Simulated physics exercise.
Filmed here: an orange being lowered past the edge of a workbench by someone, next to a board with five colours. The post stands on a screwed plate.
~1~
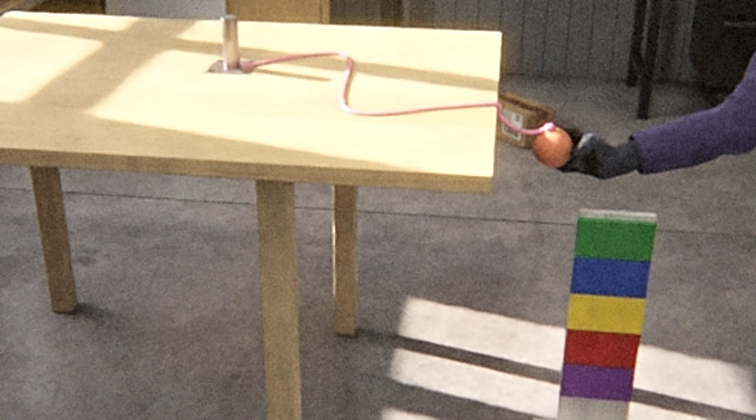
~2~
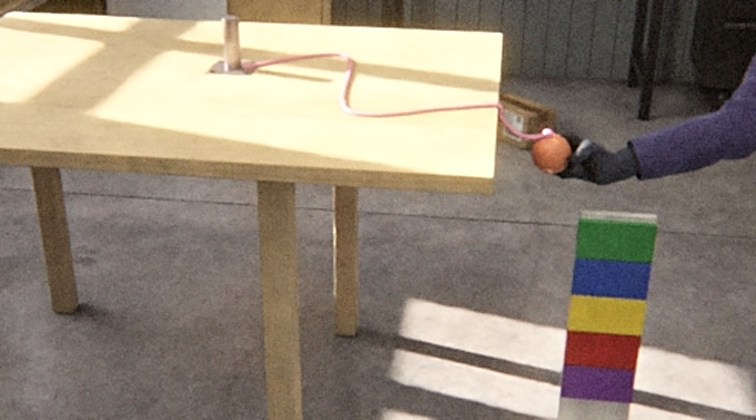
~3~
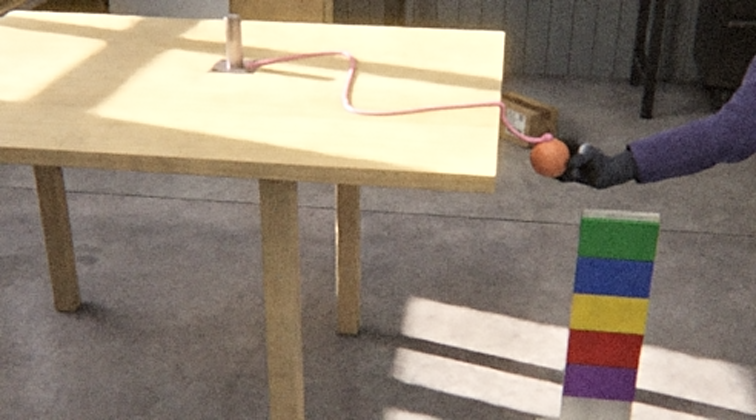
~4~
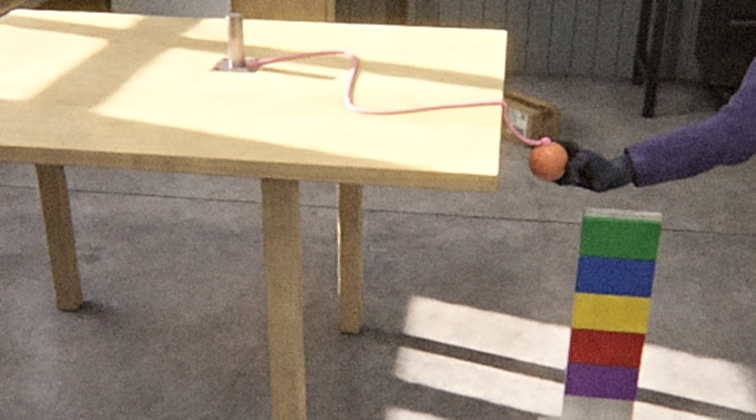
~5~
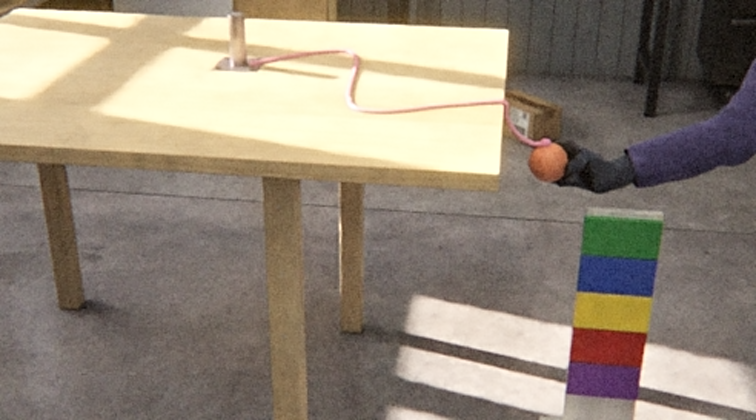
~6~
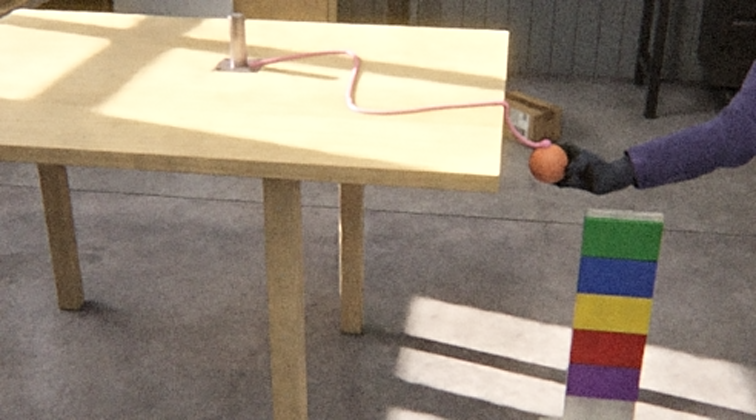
A gloved hand holds an orange ball on a pink cord beside a table, lowering slightly.
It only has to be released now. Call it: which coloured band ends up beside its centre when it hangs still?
Red, beside its centre.
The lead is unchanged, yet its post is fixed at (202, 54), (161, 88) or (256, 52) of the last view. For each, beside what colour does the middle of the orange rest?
Taking them in turn: Yellow; yellow; red.
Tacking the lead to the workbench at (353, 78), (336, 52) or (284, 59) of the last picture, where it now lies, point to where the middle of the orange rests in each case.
First try near (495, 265), second near (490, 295), third near (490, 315).
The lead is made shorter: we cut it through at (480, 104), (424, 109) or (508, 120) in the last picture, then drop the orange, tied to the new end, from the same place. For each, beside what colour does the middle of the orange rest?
Taking the cuts in order: Blue, then green, then yellow.
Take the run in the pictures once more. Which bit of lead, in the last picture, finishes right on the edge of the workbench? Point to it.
That spot is roughly at (349, 97).
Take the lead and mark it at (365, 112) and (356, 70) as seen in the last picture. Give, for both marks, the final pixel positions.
The first finishes about (503, 138) and the second about (419, 81).
Soon after, orange near (496, 327); level with red.
After that, orange near (485, 320); level with red.
In the end, orange near (488, 326); level with red. Its middle rests at the red band.
